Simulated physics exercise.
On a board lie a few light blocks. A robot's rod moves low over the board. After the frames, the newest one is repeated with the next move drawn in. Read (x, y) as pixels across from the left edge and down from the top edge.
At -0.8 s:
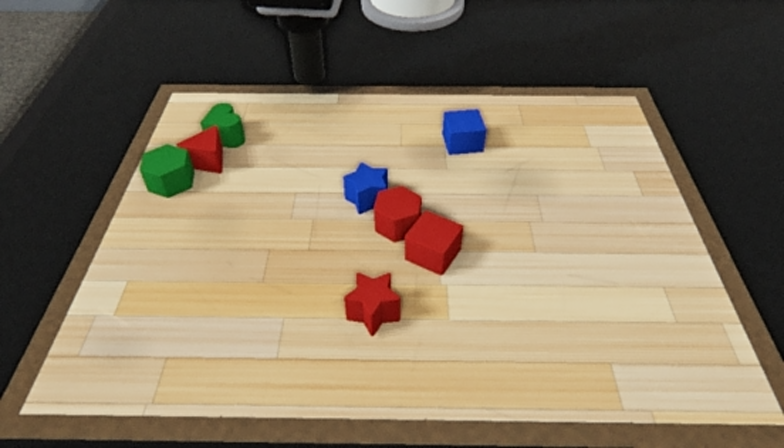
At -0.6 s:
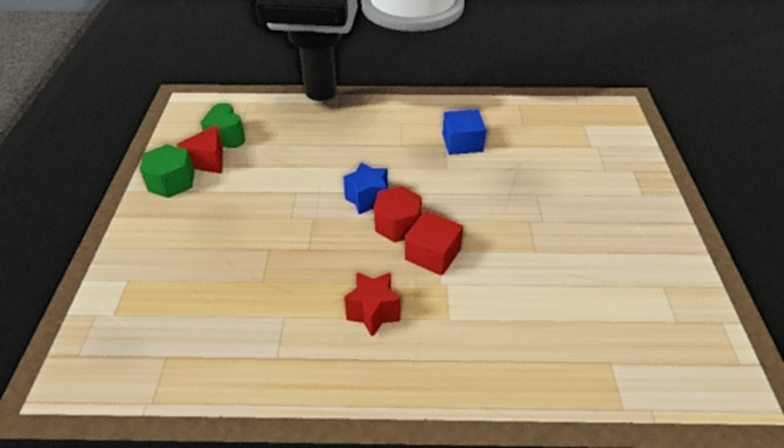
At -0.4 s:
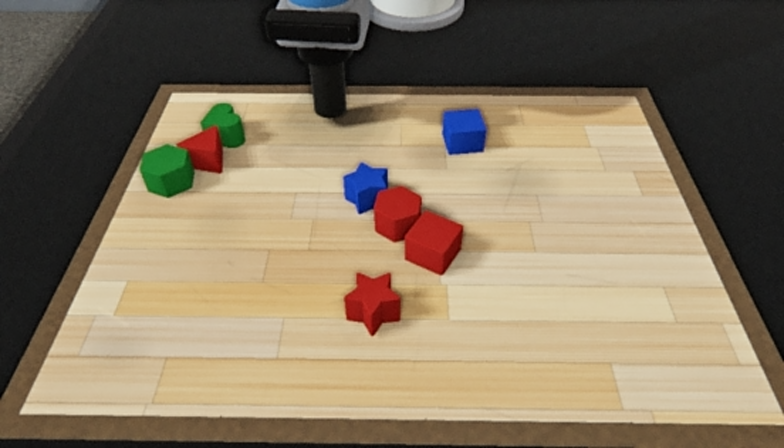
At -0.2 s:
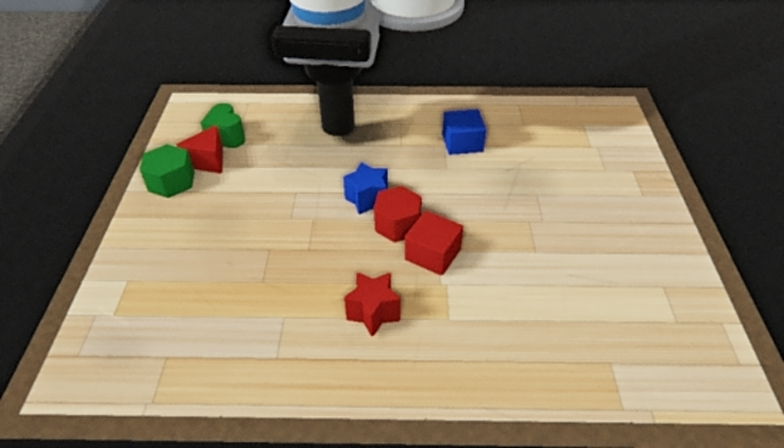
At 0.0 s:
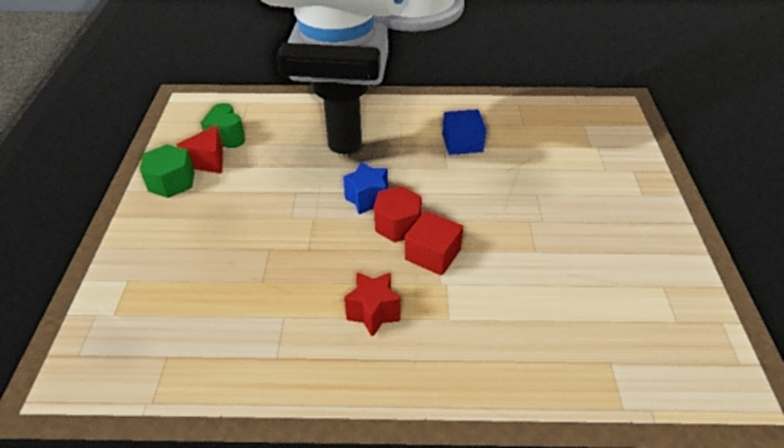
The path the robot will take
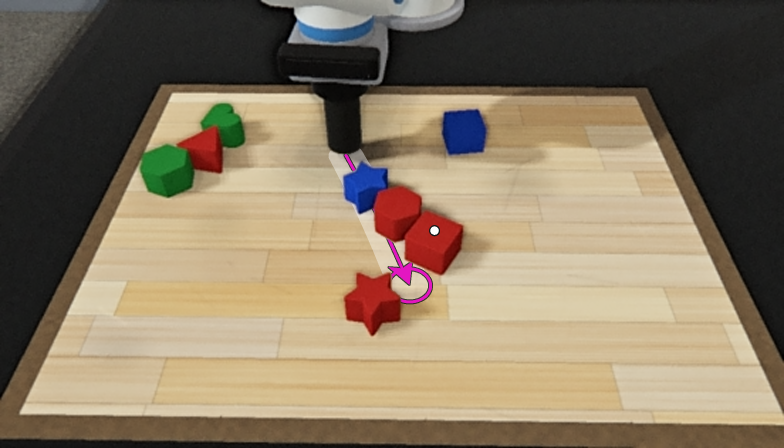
A robot arm's dark rod moves from the back edge of a wooden board toward the viewer and slightly right, nearing a blue star-shaped block, while the red, green and blue blocks on the board all stay still.
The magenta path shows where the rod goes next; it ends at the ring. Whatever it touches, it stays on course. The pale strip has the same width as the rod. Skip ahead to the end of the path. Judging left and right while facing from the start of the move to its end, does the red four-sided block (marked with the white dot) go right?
Final answer: No.
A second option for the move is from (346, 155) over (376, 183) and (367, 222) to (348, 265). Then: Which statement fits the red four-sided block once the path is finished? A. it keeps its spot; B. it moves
It's B.
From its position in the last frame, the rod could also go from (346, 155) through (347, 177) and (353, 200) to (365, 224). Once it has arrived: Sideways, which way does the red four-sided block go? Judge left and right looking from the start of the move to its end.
Out to the left.
The drawn path runs from (346, 155) directly to (409, 285); the dot is on the red four-sided block.
What follows on the original path. One third of the way, rod at (366, 182); blue star-shaped block at (369, 198), turned 25° clockwise; red hexagonal block at (404, 218), turned 40° anticlockwise; red four-sided block at (445, 236).
Two thirds of the way, rod at (387, 224); blue star-shaped block at (360, 233), turned 95° clockwise; red hexagonal block at (404, 248), turned 95° anticlockwise; red four-sided block at (455, 242), turned 25° anticlockwise.
At the end, rod at (410, 274); blue star-shaped block at (358, 243), turned 135° clockwise; red star-shaped block at (370, 297), turned 25° clockwise; red hexagonal block at (434, 298), turned 105° anticlockwise; red four-sided block at (458, 244), turned 35° anticlockwise.
